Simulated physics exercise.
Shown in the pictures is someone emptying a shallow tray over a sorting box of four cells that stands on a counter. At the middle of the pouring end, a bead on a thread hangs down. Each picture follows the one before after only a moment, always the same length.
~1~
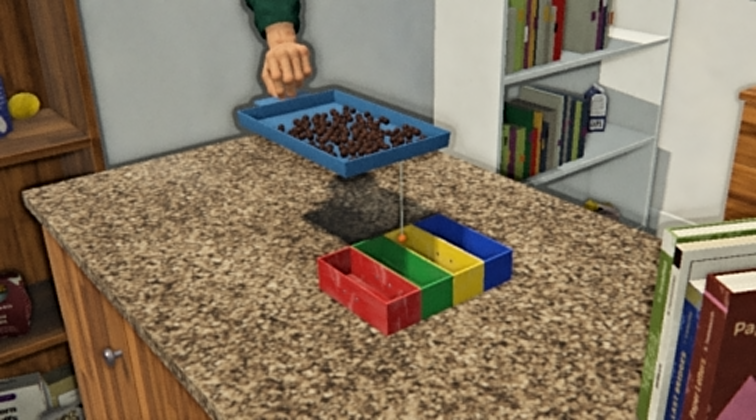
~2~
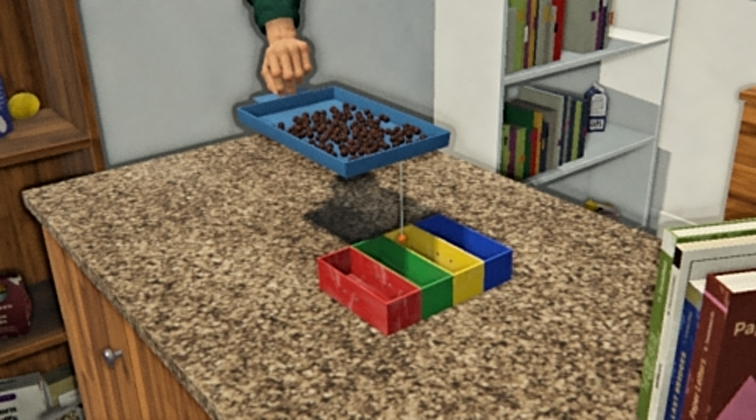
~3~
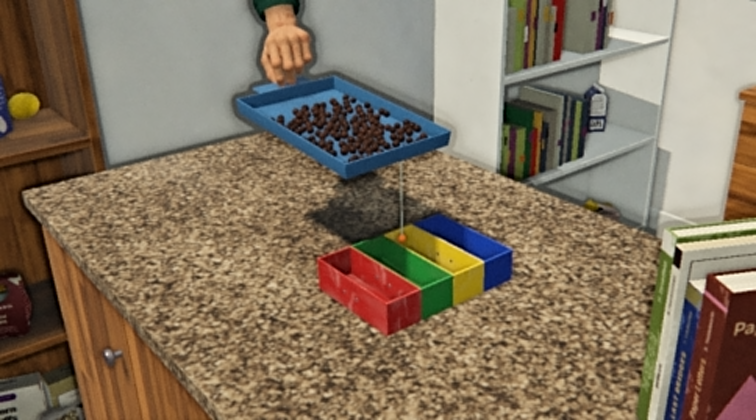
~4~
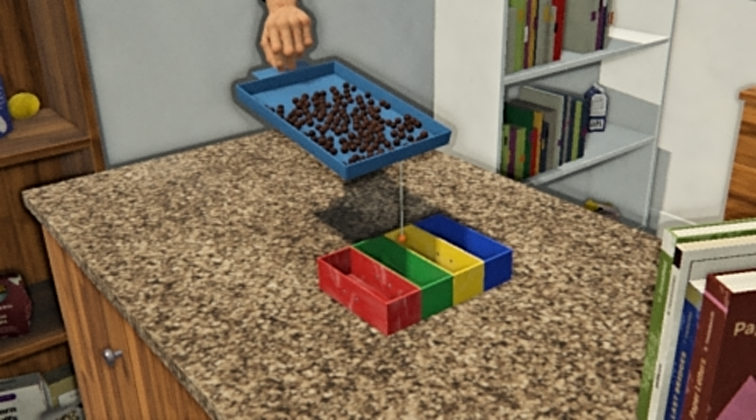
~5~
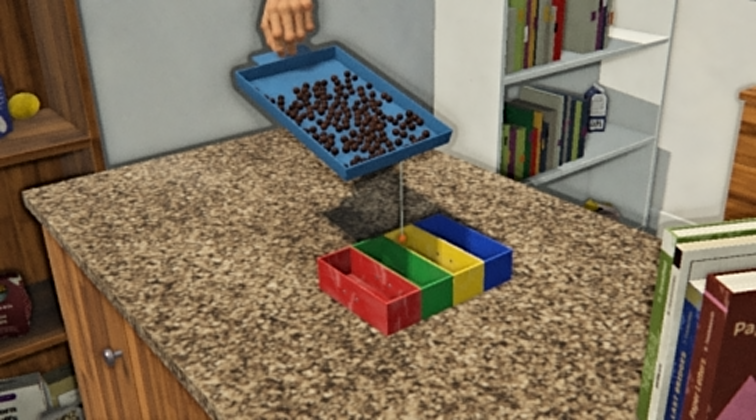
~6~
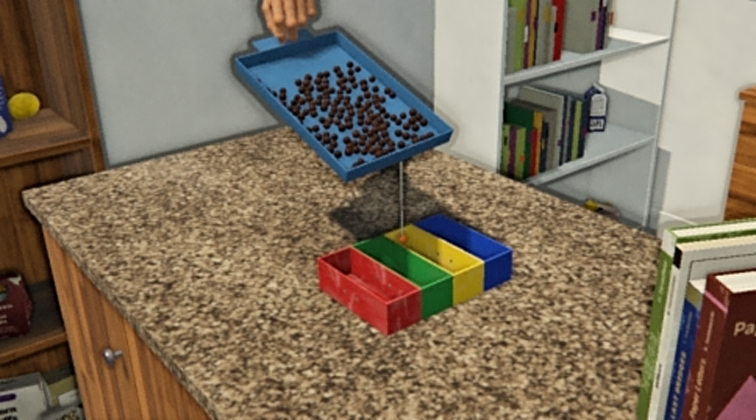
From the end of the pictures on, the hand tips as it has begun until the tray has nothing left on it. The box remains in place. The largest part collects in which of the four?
In the red cell.
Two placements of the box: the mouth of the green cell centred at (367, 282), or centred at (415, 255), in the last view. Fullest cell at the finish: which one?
Placing A: The green one / placing B: That red cell.
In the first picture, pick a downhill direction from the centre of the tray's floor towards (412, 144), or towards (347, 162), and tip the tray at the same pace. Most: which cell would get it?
The blue cell, then the red cell.
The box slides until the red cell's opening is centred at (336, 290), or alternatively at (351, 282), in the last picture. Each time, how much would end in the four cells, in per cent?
In order, about 90 and 90 in a hundred.
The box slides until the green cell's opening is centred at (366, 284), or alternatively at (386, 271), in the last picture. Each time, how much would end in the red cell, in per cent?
It would be roughly 0 per cent, followed by roughly 30 per cent.
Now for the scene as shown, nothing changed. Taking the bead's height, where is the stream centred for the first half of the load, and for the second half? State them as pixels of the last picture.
About (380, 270), and after that about (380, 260).
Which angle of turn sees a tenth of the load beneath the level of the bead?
Near 85 degrees.
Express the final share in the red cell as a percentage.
I'd put that share near 60 per cent.
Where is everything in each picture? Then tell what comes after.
Corners of the pouring end at (345, 161) and (448, 132), level; middle of the load at (347, 134), chocolate balls; bead on its thread at (402, 238); red cell at (404, 309); green cell at (437, 295); yellow cell at (468, 281); blue cell at (498, 268), in the first frame.
Corners of the pouring end at (346, 162) and (449, 131), level; middle of the load at (347, 132), in the second frame.
Corners of the pouring end at (346, 163) and (449, 131), tipped barely, lowest at the left corner; middle of the load at (347, 128), in the third frame.
Corners of the pouring end at (346, 165) and (450, 130), tipped a little, lowest at the left corner; middle of the load at (347, 121), in the fourth frame.
Corners of the pouring end at (347, 167) and (451, 130), tipped clearly, lowest at the left corner; middle of the load at (348, 116), a small part on the move, in the fifth frame.
Corners of the pouring end at (347, 170) and (452, 129), tipped clearly, lowest at the left corner; middle of the load at (351, 113), nearly all on the move; red cell at (404, 309); green cell at (437, 295); yellow cell at (468, 281); blue cell at (498, 268), in the sixth frame.
Soon after the last picture, tray tipped steeply; nearly all on the tray; a stray few in the red cell; a small part falling or outside the box.
A little later, tray tipped past a quarter turn; a small part on the tray; about a third in the red cell; a small part in the green cell; a stray few in the yellow cell; about a third falling or outside the box.
Later still, tray tipped past a quarter turn; about half in the red cell; about a quarter in the green cell; a small part in the yellow cell; a stray few in the blue cell; about a quarter falling or outside the box.
By the end, tray tipped past a quarter turn; about half in the red cell; about a quarter in the green cell; a small part in the yellow cell; a stray few in the blue cell; about a quarter outside the box.
